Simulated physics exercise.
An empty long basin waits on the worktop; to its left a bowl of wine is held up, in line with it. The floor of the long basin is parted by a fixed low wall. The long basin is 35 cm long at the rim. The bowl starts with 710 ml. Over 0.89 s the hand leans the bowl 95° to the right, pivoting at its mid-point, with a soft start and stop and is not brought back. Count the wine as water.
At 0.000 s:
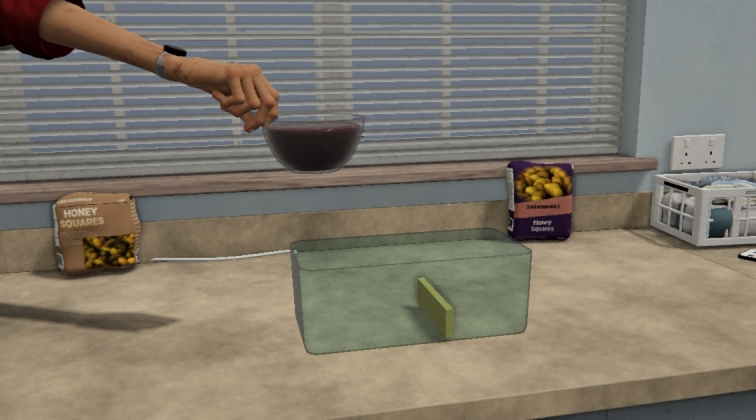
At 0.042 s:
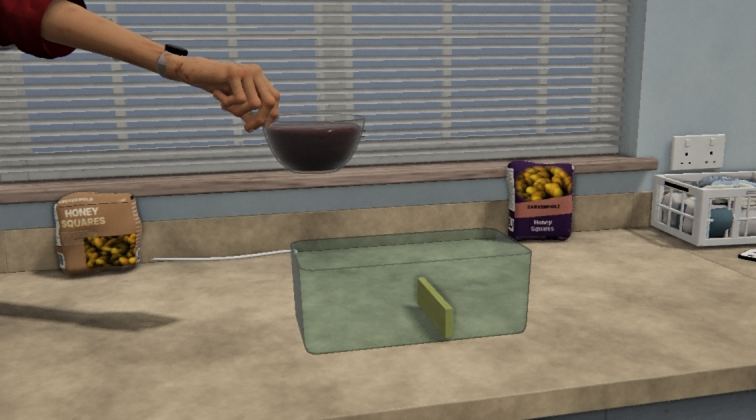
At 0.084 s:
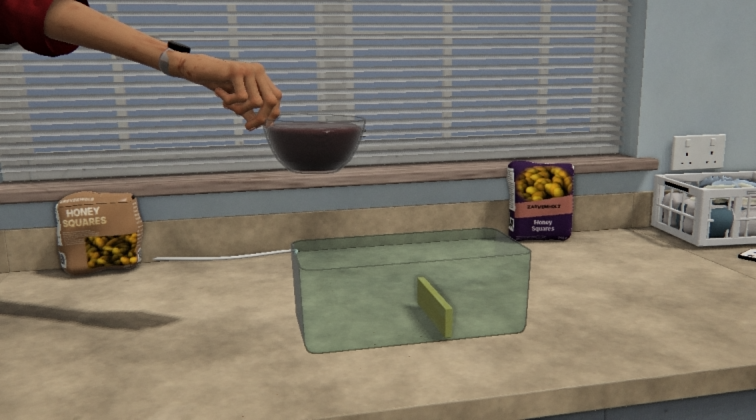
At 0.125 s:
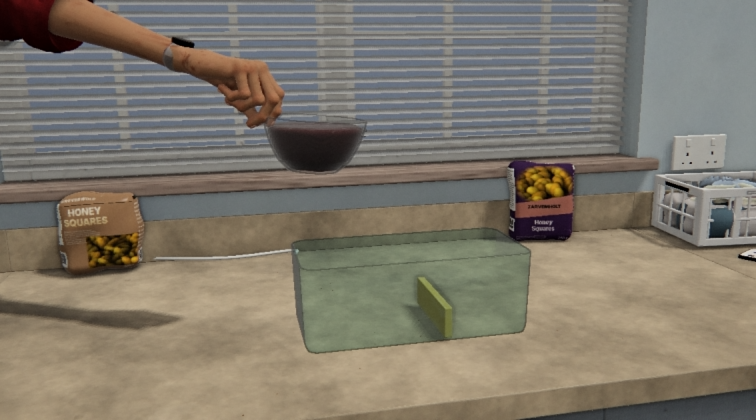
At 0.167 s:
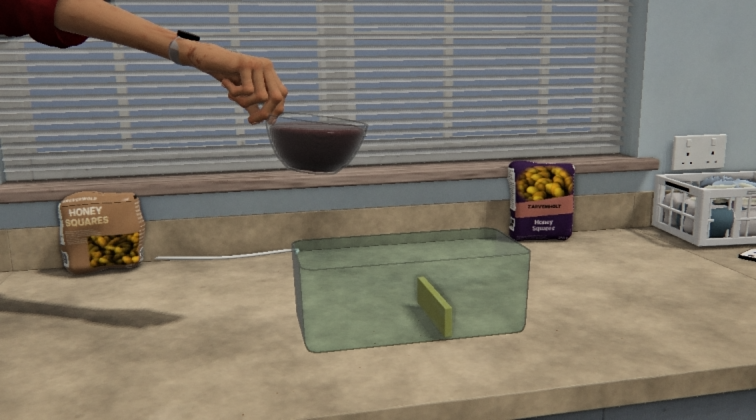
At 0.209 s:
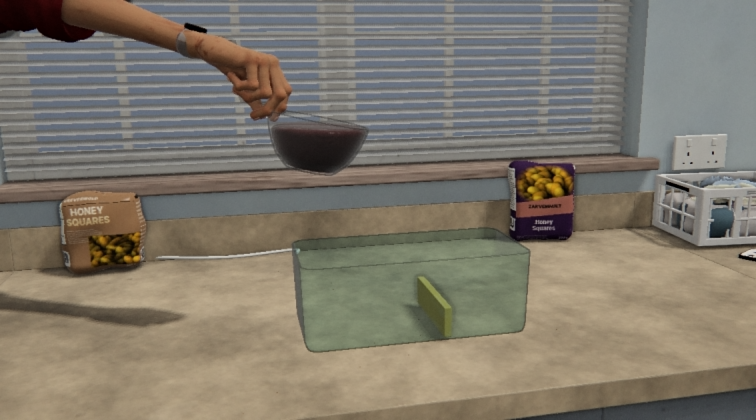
On a kitchen worktop, a hand slightly tilts a bowl of dark liquid to the right.
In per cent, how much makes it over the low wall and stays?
Roughly 9 per cent is past the wall.
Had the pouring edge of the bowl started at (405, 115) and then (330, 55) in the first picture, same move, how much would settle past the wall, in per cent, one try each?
In turn about 80 and 5 per cent.
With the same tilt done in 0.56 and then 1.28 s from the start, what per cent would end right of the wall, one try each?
First 5, then 10 per cent.
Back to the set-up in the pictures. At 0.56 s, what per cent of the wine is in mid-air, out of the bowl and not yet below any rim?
Near 42 in a hundred.
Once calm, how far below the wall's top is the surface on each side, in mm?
Some 28 mm on the left and 44 mm on the right.
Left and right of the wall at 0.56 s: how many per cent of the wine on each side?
Near 12 on the left, 0 on the right.
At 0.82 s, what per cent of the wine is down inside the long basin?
Near 82 in a hundred.
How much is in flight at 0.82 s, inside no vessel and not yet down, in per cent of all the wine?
About 14 per cent.
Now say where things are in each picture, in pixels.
In the first picture, it leans 0°; its right rim is at (363, 117); the wine meets the walls at (264, 127) and (360, 124); the long basin's rim runs from (295, 257) to (513, 241); the wall's top is at (434, 293).
In the second picture, it leans 1°; its right rim is at (363, 118); the wine meets the walls at (264, 127) and (360, 124).
In the third picture, it leans 2°; its right rim is at (364, 120); the wine meets the walls at (265, 127) and (361, 125).
In the fourth picture, it leans 5°; its right rim is at (365, 122); the wine meets the walls at (266, 127) and (362, 127).
In the fifth picture, it leans 8°; its right rim is at (366, 125); the wine meets the walls at (268, 127) and (363, 127).
In the sixth picture, it leans 12°; its right rim is at (367, 130); the wine meets the walls at (270, 127) and (365, 127).
By 0.56 s the tilt is 67° and 47 per cent is still to pour, 12 is left of the wall and 0 right of it.
By 0.82 s the tilt is 94° and 4 per cent is still to pour, 75 is left of the wall and 8 right of it.
By 1.10 s the tilt is 95° and 0 per cent is still to pour, 90 is left of the wall and 9 right of it.
By 1.39 s the tilt is 95° and 0 per cent is still to pour, 89 is left of the wall and 9 right of it.
At rest 89 per cent lies left of the wall, 9 right of it and 1 outside.
